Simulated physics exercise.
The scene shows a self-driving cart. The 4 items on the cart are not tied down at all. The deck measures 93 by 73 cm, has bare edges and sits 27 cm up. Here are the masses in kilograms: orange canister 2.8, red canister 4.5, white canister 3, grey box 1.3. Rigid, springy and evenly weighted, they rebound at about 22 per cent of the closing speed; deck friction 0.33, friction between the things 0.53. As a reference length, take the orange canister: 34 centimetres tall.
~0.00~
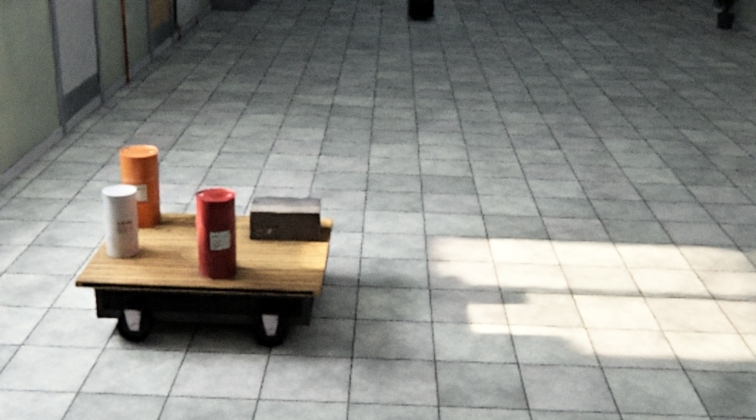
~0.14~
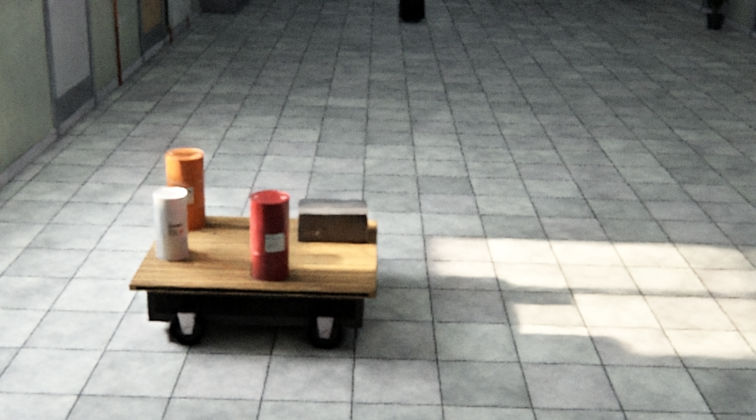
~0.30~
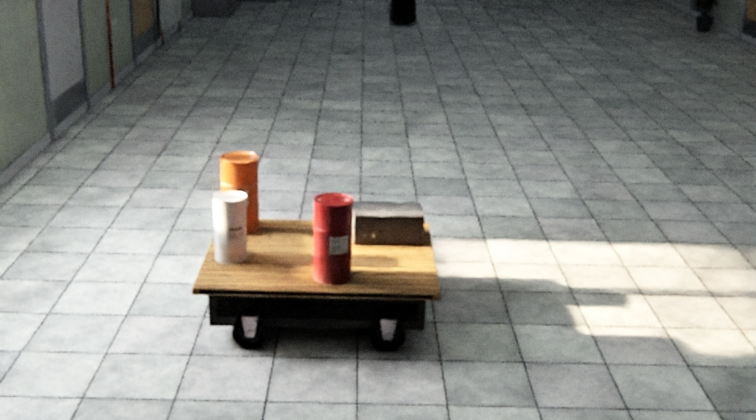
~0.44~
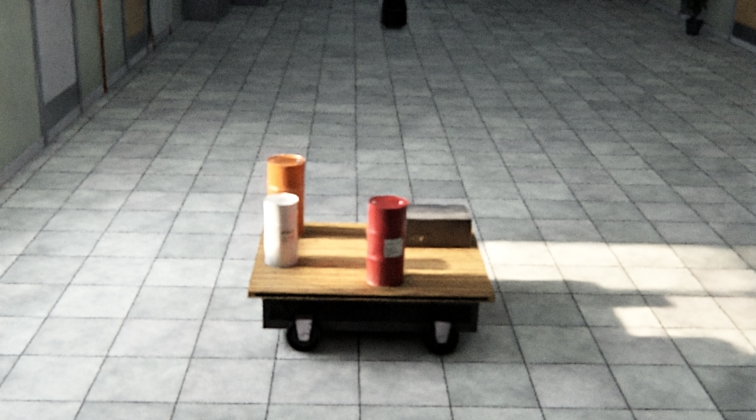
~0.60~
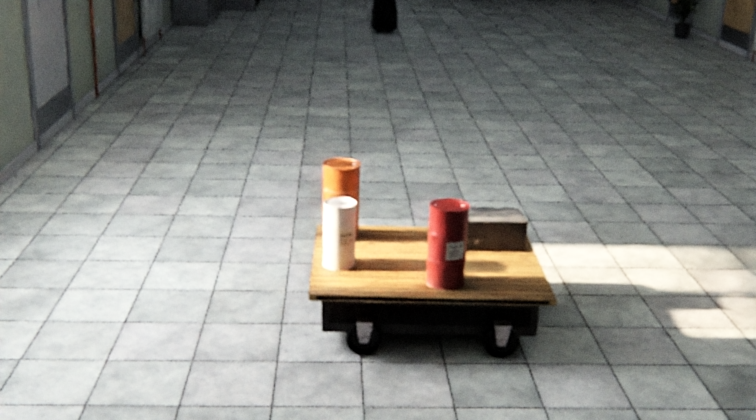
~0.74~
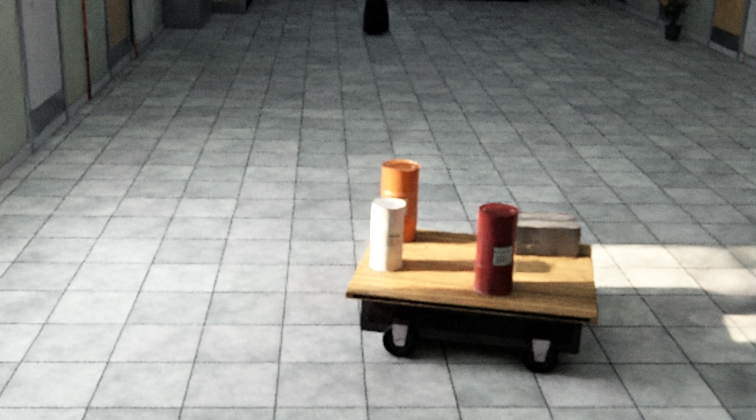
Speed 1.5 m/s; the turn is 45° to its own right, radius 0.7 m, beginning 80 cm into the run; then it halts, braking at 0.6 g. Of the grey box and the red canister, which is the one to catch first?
The one to catch first is the former.
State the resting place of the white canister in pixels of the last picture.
Resting point, approx. (577, 280) px.
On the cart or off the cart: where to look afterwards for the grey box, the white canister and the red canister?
Observed: Grey box exits its support; white canister remains in bounds; red canister remains in bounds.
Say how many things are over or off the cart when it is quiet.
The number is 2.
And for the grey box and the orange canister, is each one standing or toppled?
Final state - grey box: Goes over; orange canister: Goes over.
By 0.94 s, cart 141 cm along, turned 37°; grey box now off the cart; red canister 13 cm from its spot near (555, 266); orange canister 4 cm from its spot.
By 1.24 s, cart 180 cm along, turned 45°; orange canister now off the cart; red canister 15 cm from its spot near (650, 302); white canister 2 cm from its spot.
By 1.44 s, cart 184 cm along, turned 45°, stopped; red canister 22 cm from its spot near (689, 315); white canister 13 cm from its spot.
By 2.24 s, cart 184 cm along, turned 45°, stopped; red canister 24 cm from its spot near (696, 317); white canister 15 cm from its spot.
When it is over (3.5 s), off the cart, orange canister and grey box; not toppled but over 10 cm from the start, red canister and white canister. End places, in pixels of the last picture, grey box near (715, 318), red canister near (696, 317). Grey box went at 0.88 s; red canister was never lost.
